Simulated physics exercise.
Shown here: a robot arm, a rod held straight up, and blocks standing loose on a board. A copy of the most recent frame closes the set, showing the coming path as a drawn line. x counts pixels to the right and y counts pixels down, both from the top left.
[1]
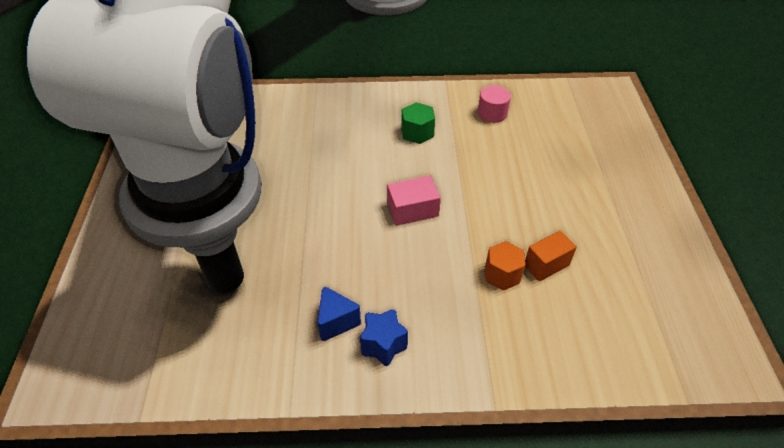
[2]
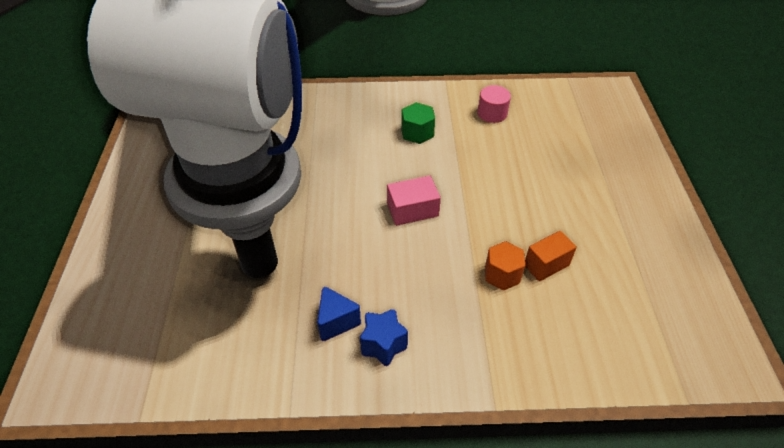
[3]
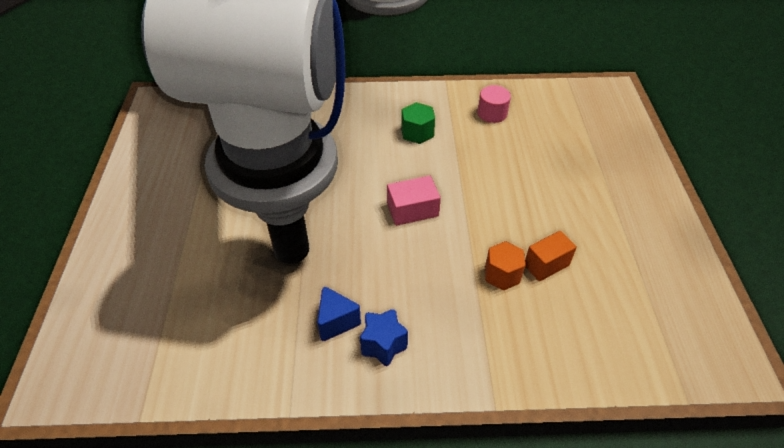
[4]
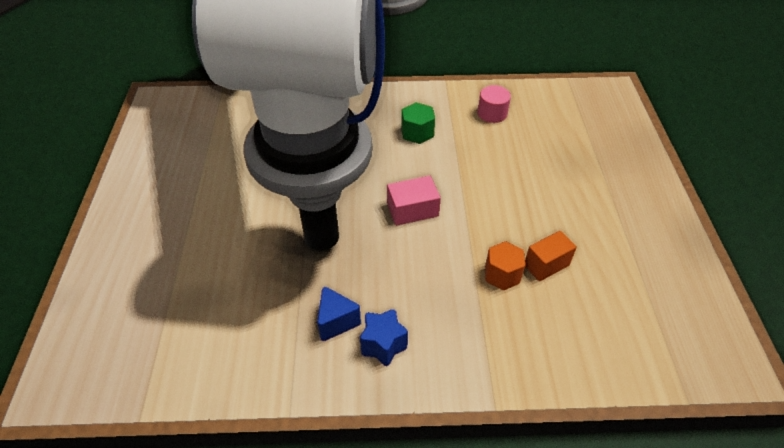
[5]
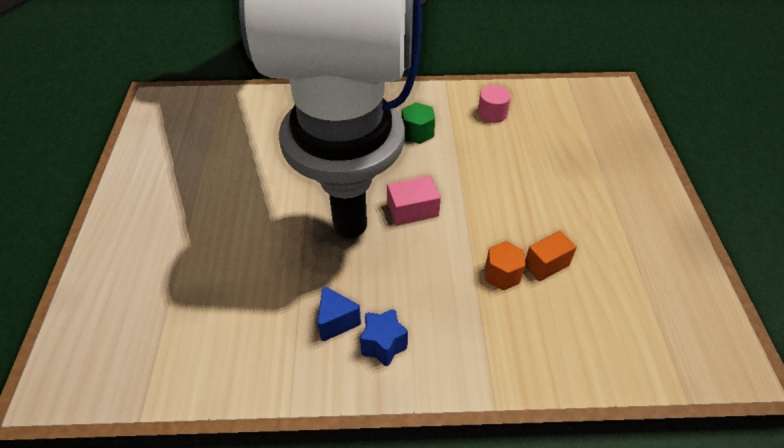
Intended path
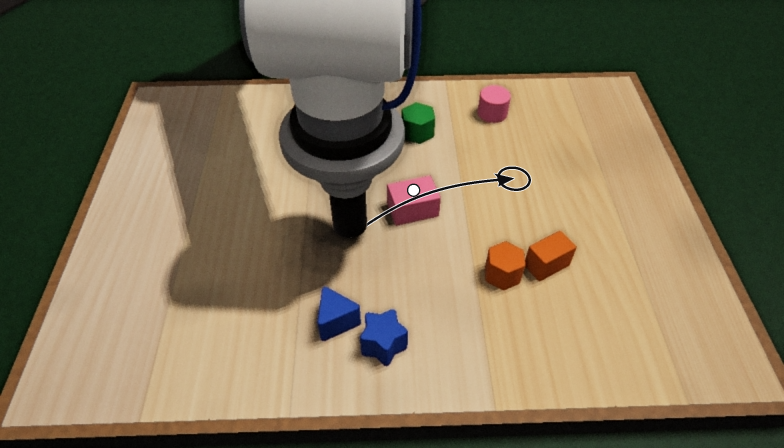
In the video, a robot arm holding a black upright rod moves steadily right and slightly away across a wooden board, nearing a pink rectangular block, while the blue, orange, green and pink blocks all stay still.
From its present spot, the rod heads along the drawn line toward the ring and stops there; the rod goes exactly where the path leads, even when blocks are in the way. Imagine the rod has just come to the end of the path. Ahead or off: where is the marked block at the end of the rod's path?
The marked block is leading.
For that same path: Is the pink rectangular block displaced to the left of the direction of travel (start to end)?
No, I don't think so.
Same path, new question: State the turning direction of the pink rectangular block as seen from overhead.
In a top view, it turns clockwise.
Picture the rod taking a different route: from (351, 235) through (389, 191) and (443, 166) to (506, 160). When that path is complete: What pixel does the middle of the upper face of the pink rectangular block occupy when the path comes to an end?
The middle of its top is at (433, 183).
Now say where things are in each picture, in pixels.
Tip of the rod at (226, 278), middles of tops, pink rectangular block at (414, 190), green six-sided block at (418, 113), in the first picture.
Rod at (260, 264), nothing pushed, in the second picture.
Rod at (292, 250), nothing pushed, in the third picture.
Rod at (322, 237), nothing pushed, in the fourth picture.
Rod at (350, 225), pink rectangular block at (414, 190), green six-sided block at (418, 113), in the fifth picture.
The line goes from (351, 235) by way of (401, 205) and (456, 186) to (514, 179); the dot is on the pink rectangular block.
On the path given first. One third of the way, rod at (402, 194); pink rectangular block at (442, 180), turned 15° clockwise.
Two thirds of the way, rod at (458, 176); pink rectangular block at (500, 168), turned 35° clockwise.
At the end, rod at (516, 168); pink rectangular block at (559, 164), turned 45° clockwise; green six-sided block unmoved.
